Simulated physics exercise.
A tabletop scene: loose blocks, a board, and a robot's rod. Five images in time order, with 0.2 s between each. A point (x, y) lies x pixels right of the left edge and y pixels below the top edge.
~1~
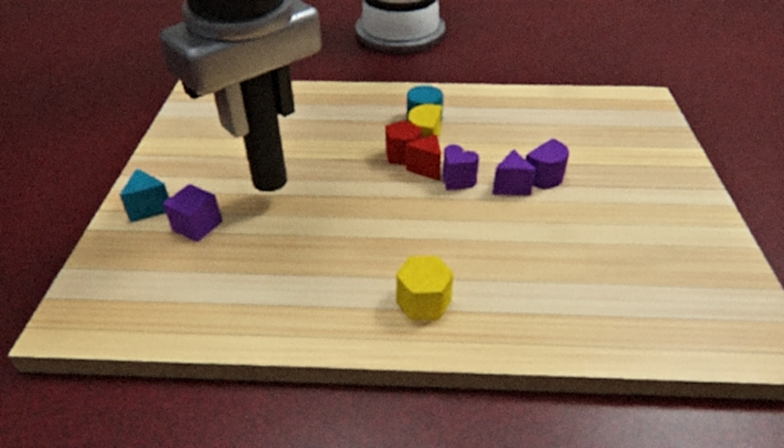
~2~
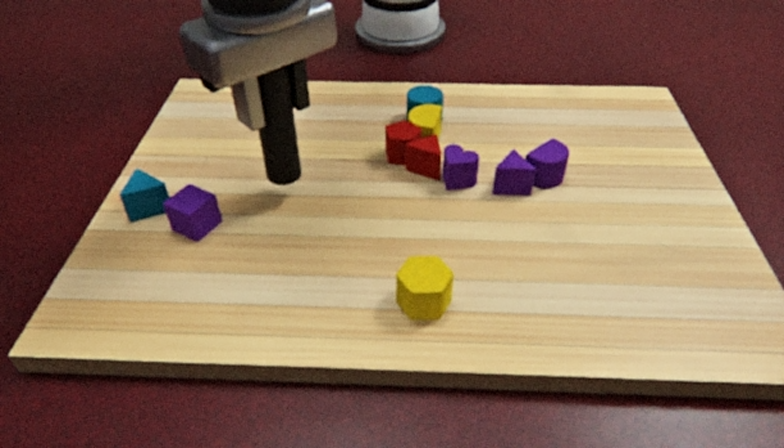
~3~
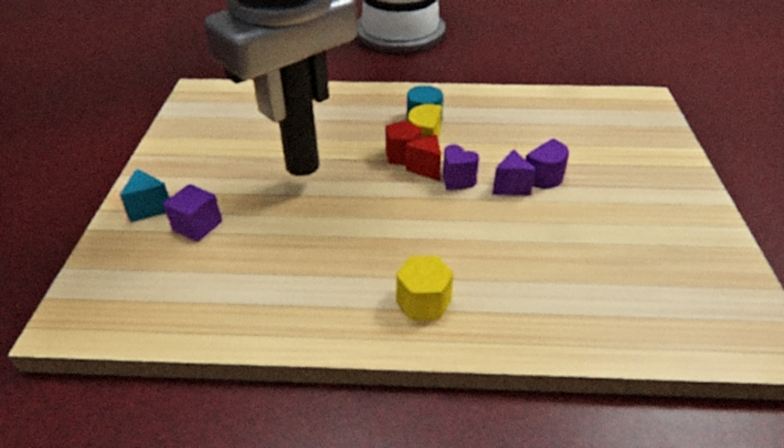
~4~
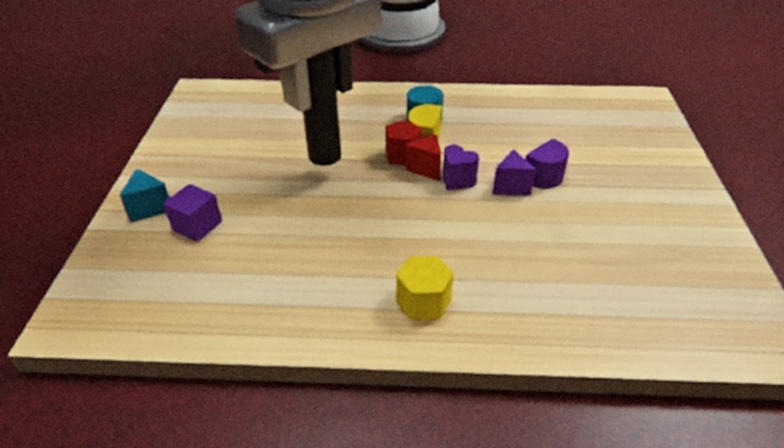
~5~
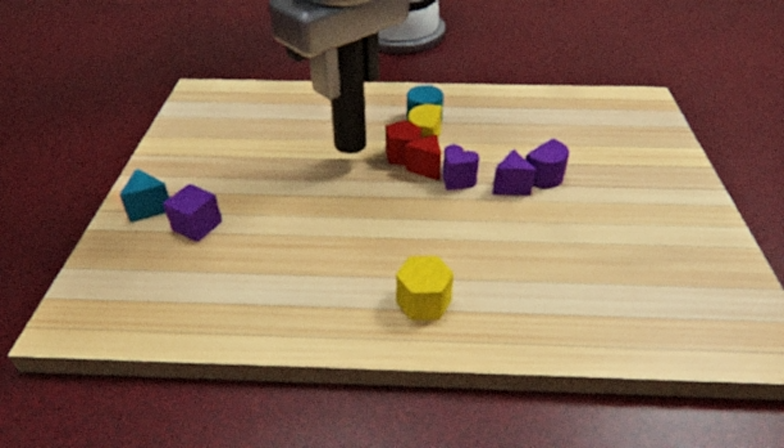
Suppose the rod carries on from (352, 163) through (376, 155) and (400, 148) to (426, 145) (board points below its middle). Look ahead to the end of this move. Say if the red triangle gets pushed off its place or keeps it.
The answer is that it is displaced.
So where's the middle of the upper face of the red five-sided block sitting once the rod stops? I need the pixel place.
That would be at about pixel (452, 132).
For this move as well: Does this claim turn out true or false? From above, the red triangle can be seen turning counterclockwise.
That statement is not accurate.
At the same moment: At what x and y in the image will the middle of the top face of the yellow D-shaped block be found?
The centre of its top face lies at (456, 111).
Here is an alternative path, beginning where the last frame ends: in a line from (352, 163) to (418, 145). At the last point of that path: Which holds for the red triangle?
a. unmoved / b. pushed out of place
b - pushed out of place.
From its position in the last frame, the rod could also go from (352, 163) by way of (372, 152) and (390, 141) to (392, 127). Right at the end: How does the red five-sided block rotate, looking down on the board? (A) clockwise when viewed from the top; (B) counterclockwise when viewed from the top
A (clockwise when viewed from the top)
On the path given first. Halfway along, rod (388, 132); red five-sided block (420, 130), turned 35° clockwise; yellow D-shaped block (440, 113), turned 35° anticlockwise; red triangle (429, 145).
At the end, rod (426, 127); red five-sided block (452, 132), turned 70° clockwise; yellow D-shaped block (456, 111), turned 75° anticlockwise; red triangle (437, 147), turned 30° clockwise; purple heart-shaped block (464, 156).
